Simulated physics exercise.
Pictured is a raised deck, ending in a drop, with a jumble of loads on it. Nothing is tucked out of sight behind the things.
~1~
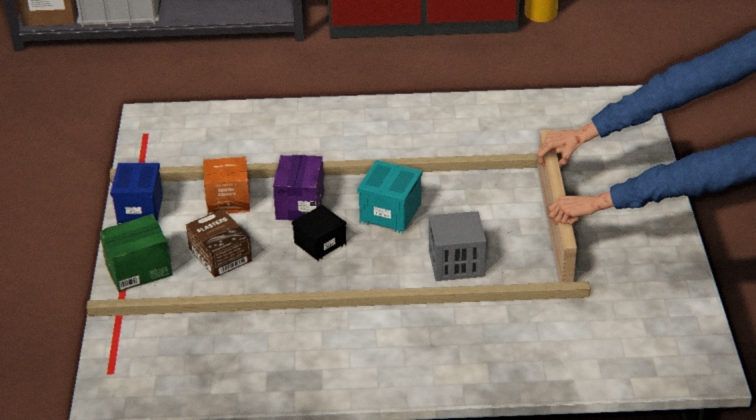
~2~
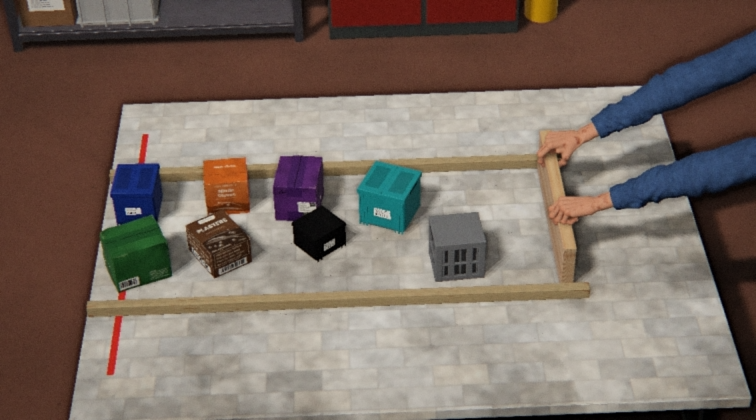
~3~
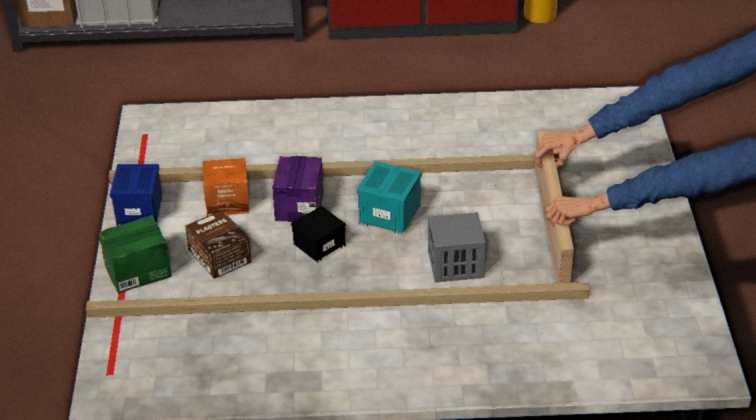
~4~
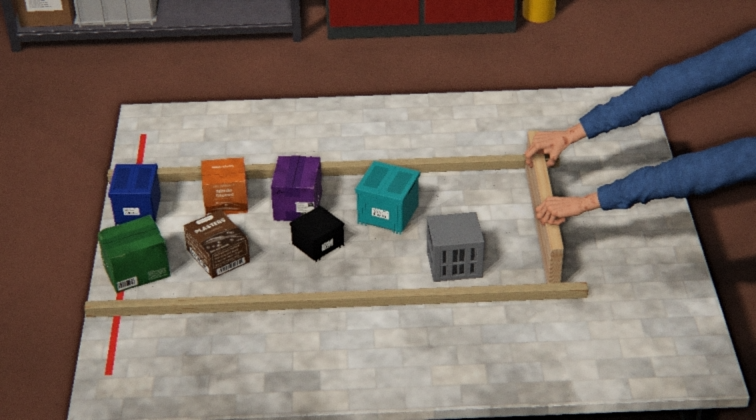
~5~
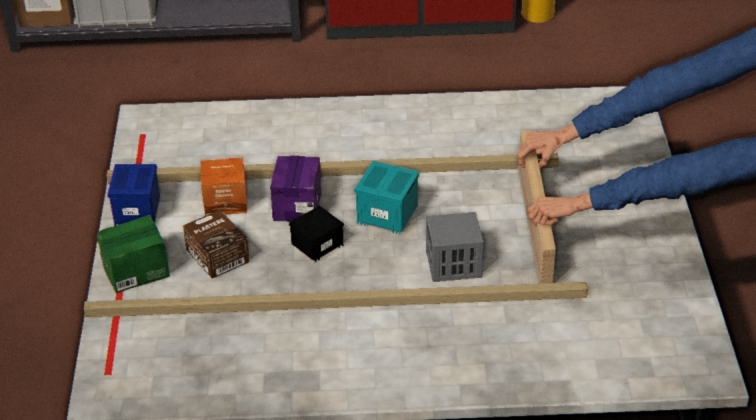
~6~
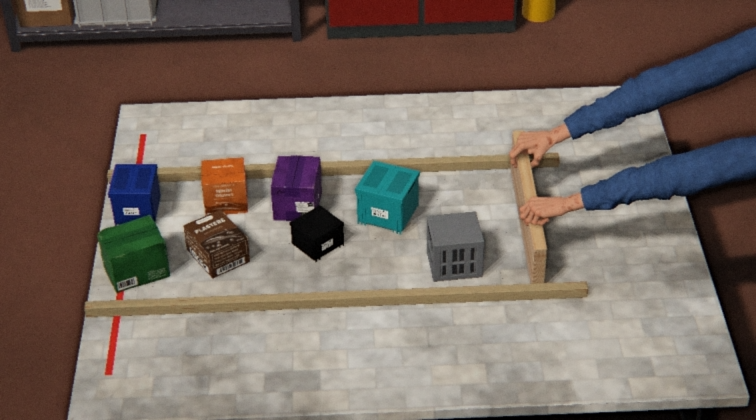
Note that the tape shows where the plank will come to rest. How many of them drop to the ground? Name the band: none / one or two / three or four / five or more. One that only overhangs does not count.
Band: Five or more.
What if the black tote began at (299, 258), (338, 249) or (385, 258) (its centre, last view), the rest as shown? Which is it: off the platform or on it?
Taking the starts in order, it falls away, then falls away, then falls away.
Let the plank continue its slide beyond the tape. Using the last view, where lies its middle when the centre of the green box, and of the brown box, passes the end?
Green box over the end: About (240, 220). Brown box over the end: About (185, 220).
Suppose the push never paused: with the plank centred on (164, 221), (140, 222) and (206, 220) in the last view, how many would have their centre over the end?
The numbers past the end are 5, 6 and 3.
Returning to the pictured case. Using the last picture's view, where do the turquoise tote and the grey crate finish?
Middles: Around (103, 208) and around (95, 261).
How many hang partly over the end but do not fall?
You'd get 2.
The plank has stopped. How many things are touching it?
2 end up touching it.
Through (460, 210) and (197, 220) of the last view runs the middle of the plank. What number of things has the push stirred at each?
It comes to 1 for the first spot, 8 for the other.
A little later, none off yet; blue tote at rest near (135, 195); green box at rest near (134, 254); brown box at rest near (217, 244).
Next, none off yet; blue tote at rest near (135, 195); green box at rest near (134, 254); brown box shifted a little near (196, 249).
Later still, one off so far; blue tote fallen near (82, 290); green box tilted well over near (53, 311); brown box shifted well along near (116, 265).
When it is over, the number that fall off is five or more; down, black tote, purple parcel, orange box, brown box, green box and blue tote.
